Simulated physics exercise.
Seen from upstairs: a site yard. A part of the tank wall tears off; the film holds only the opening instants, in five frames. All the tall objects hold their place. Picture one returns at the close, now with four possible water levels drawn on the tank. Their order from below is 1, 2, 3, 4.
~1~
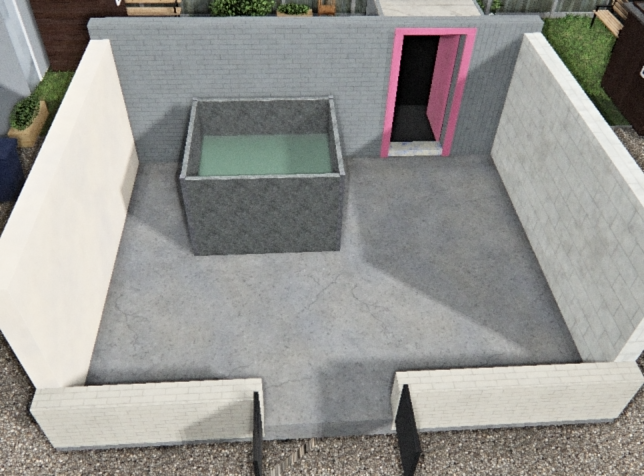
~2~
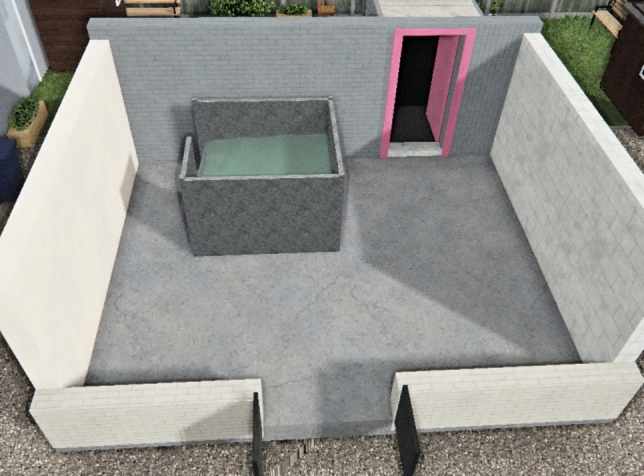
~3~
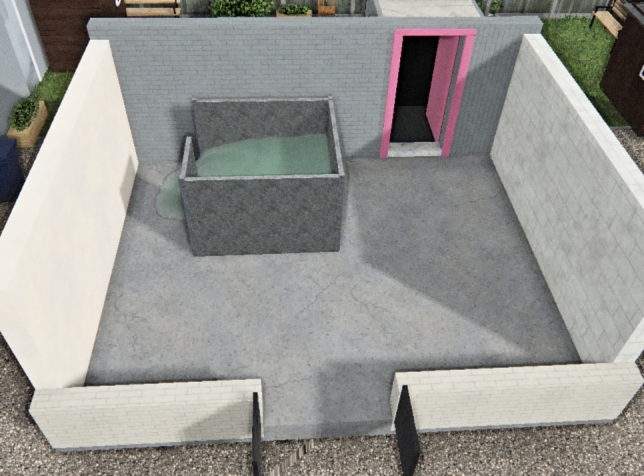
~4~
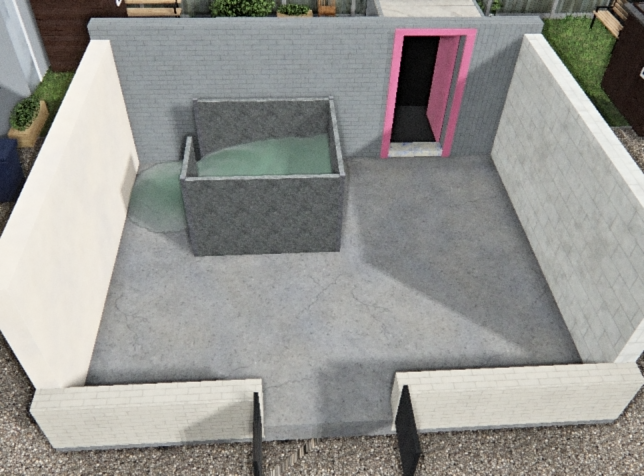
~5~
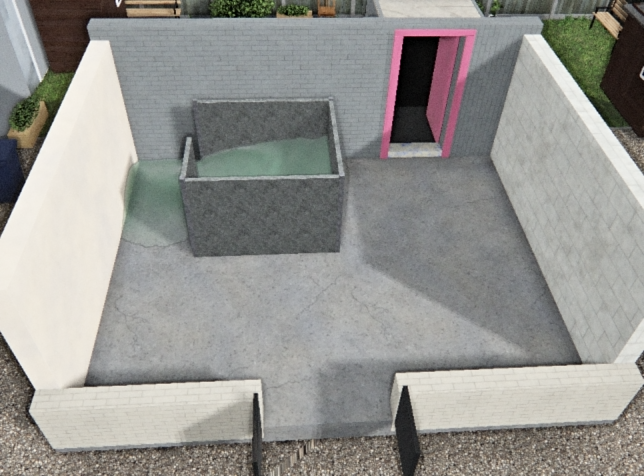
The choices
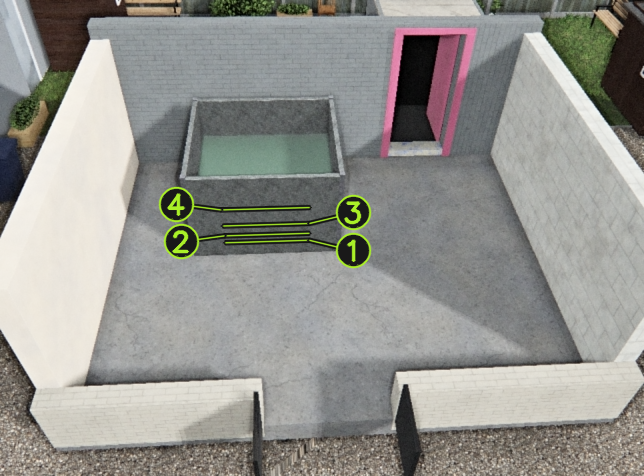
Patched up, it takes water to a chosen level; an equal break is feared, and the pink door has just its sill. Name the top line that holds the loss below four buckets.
The limit is 4.
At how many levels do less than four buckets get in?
All four.
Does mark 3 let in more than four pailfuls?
No.
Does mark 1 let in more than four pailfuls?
No, that is safe.
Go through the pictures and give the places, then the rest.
The first frame shows water in the tank at rest, its middle at (265, 169); foot of the pink doorway at (414, 156); open gate at (329, 372).
In the second frame, water covers 1 % of the ground, its front hidden from here.
The third frame shows front seen at (164, 212), 3 % of the ground wet.
The fourth frame shows front seen at (129, 208), 7 % of the ground wet.
The fifth frame shows front seen at (123, 230), 8 % of the ground wet.
On the marked copy, 1 at (267, 241); 2 at (267, 234); 3 at (266, 224); 4 at (265, 208); from the bottom up 1, 2, 3, 4.
With 1, nothing gets over.
With 2, nothing gets over.
With 3, nothing gets over.
With 4, a bucket or two gets in.
